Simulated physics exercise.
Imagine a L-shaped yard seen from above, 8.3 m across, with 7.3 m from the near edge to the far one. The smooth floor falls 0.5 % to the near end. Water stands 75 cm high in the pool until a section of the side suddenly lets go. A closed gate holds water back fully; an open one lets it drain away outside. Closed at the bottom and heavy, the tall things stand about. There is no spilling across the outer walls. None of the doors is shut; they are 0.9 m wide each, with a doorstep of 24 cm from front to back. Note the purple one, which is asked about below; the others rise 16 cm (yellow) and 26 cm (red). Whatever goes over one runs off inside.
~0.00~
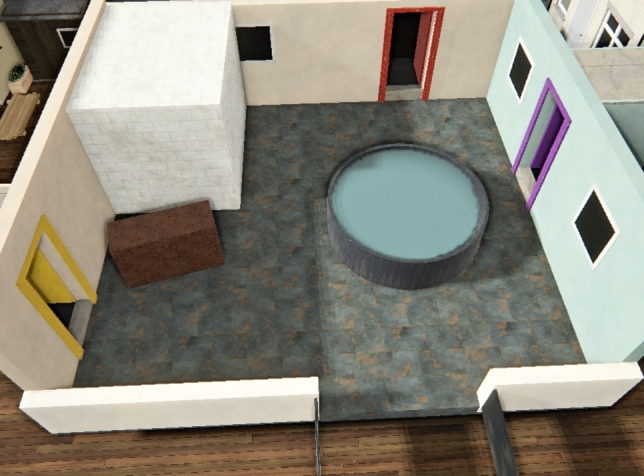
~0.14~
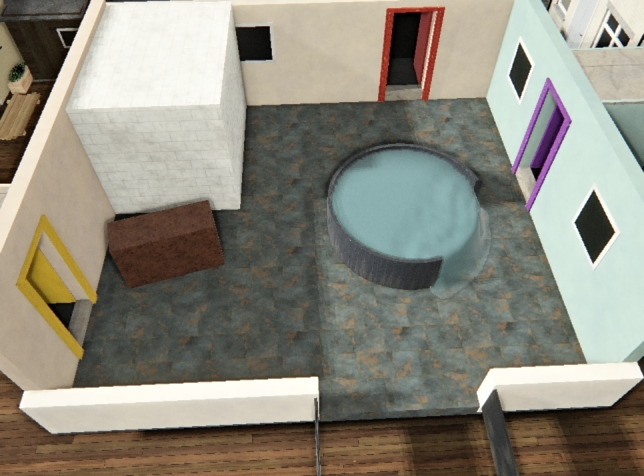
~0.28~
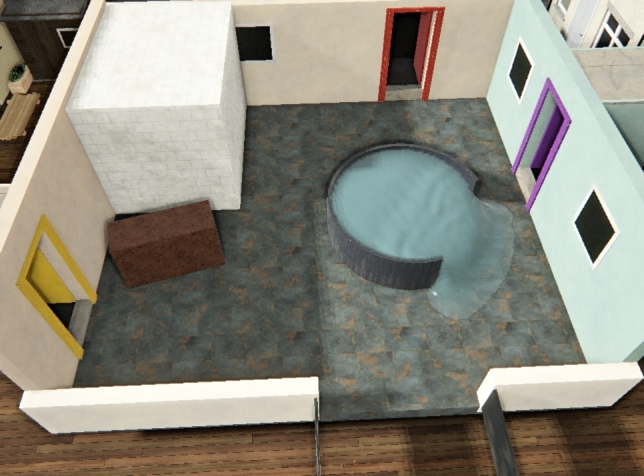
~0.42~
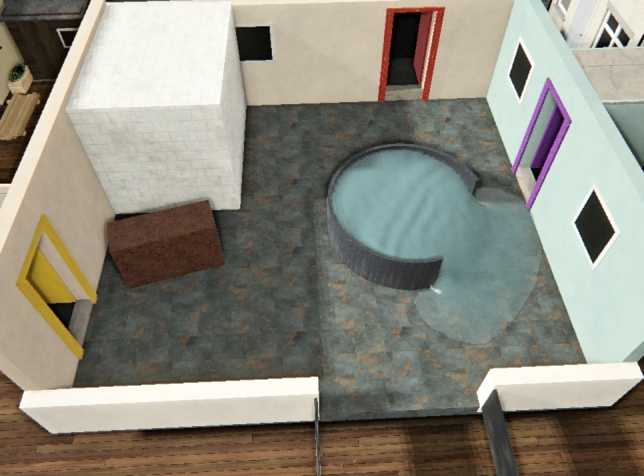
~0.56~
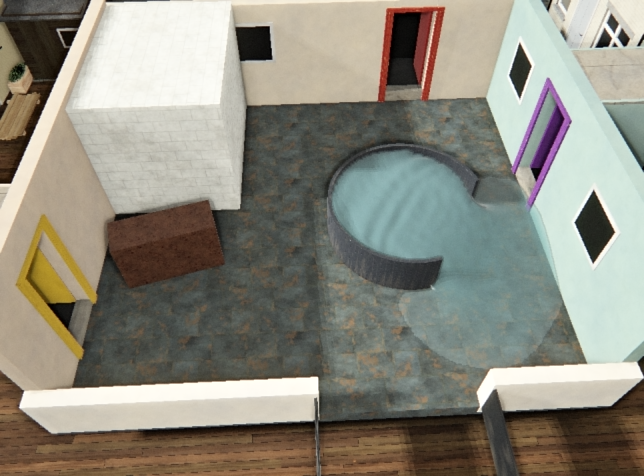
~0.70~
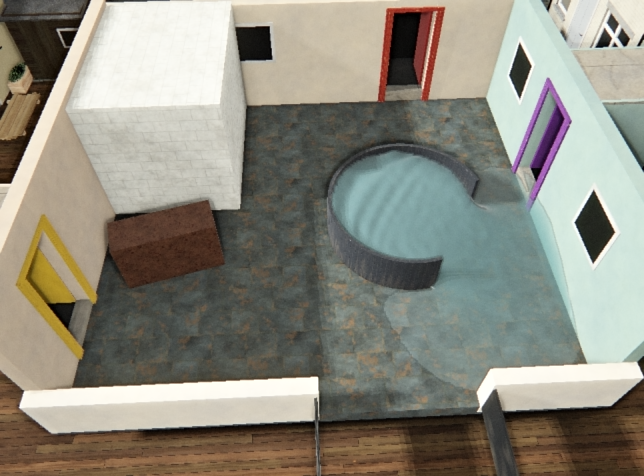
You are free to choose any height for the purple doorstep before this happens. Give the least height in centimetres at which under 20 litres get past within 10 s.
18 cm.
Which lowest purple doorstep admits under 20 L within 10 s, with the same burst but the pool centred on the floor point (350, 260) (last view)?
New minimum height: Approx. 9.0 cm.
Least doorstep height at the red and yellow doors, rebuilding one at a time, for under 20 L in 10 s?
About 8.5 cm at red and 17 cm at yellow.
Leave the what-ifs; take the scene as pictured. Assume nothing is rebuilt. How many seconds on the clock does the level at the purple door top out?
Peak time: Around 1.2 s.
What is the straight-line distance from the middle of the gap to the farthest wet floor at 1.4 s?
Roughly 4.0 m from the gap.
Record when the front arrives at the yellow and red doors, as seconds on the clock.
The flood turns up at yellow at 4.0 s and at red at 2.8 s.
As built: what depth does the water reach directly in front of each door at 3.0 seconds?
In cm - yellow: 0, purple: 17, red: 9.
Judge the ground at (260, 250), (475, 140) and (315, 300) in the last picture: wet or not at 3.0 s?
One after another they are bone dry, soaked, then soaked.
After 1.4 s water covers 20 % of the floor, deepest (69 cm) near (596, 385); 20 cm at the purple door, 3 litres in over its 22 cm doorstep.
After 3.0 s water covers 50 % of the floor, deepest (48 cm) near (596, 385); 17 cm at the purple door, 6 litres in over its 22 cm doorstep.
After 10.0 s water covers 100 % of the floor, deepest (13 cm) near (336, 265); 6 cm at the purple door, 7 litres in over its 22 cm doorstep.
At the purple door as built, the water arrived by 0.6 s and peaked near 21 cm at 1.2 s.
With a doorstep of 15.5 cm, 33 litres would have come in within the 10 s; with 20.5 cm, 12 litres. So under 20 litres takes about 18 cm.
